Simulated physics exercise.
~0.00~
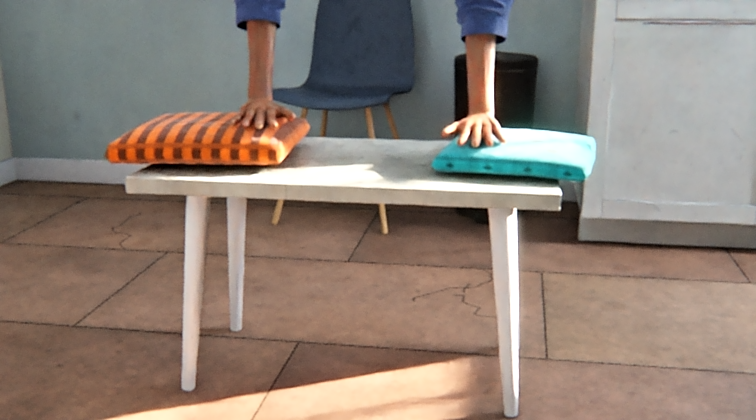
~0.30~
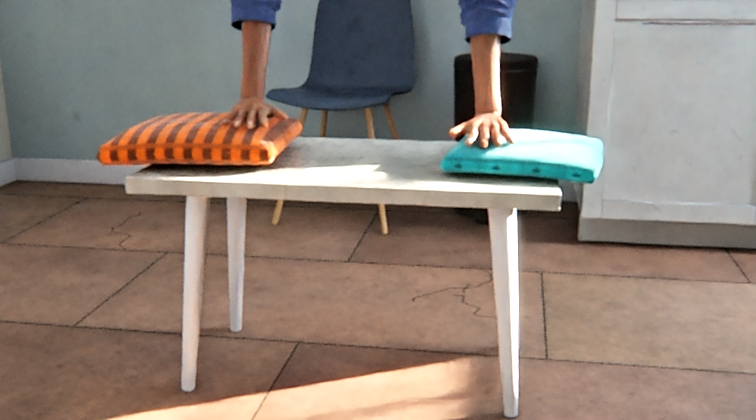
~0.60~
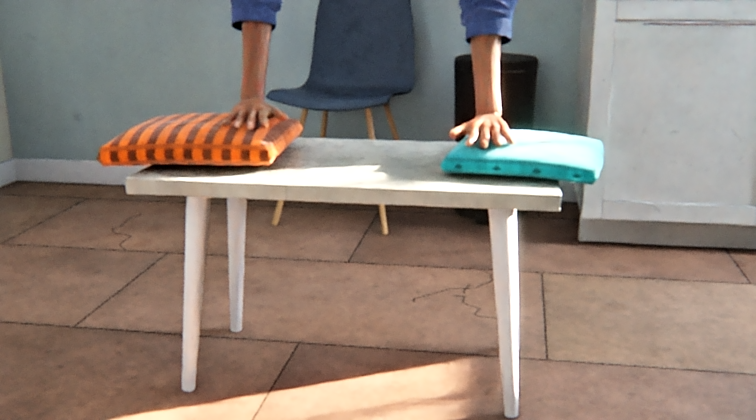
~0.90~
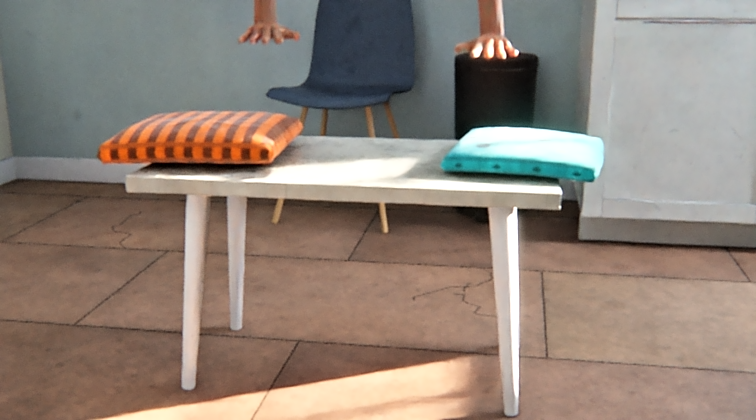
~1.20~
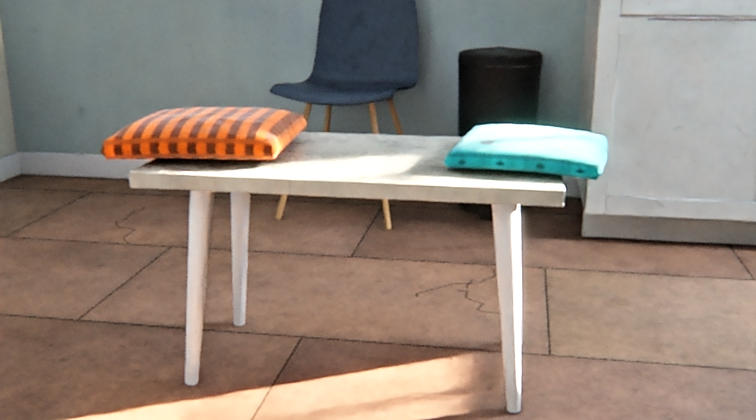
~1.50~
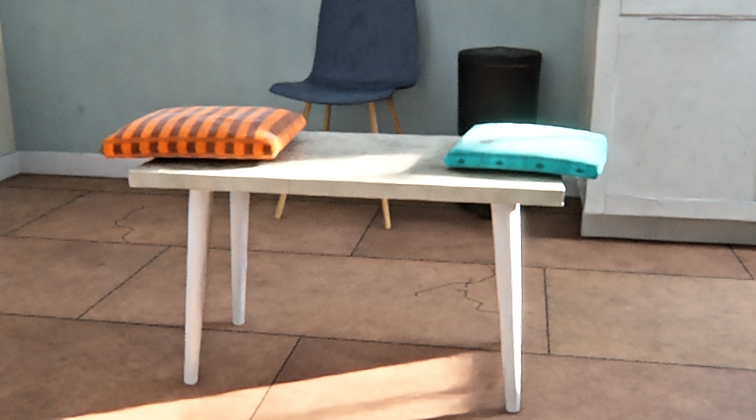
At first, a pair of hands presses down on two cushions set at opposite ends of a short pale bench, an orange striped one on the left and a turquoise one on the right, each sticking out past its end. The hands shift the cushions slightly outward, then stay resting on them for a moment. Next, both hands lift off and draw back upward, leaving view. Neither cushion tips or slides once released. Both end up lying still on the bench, still overhanging its ends, with a dark blue chair behind.
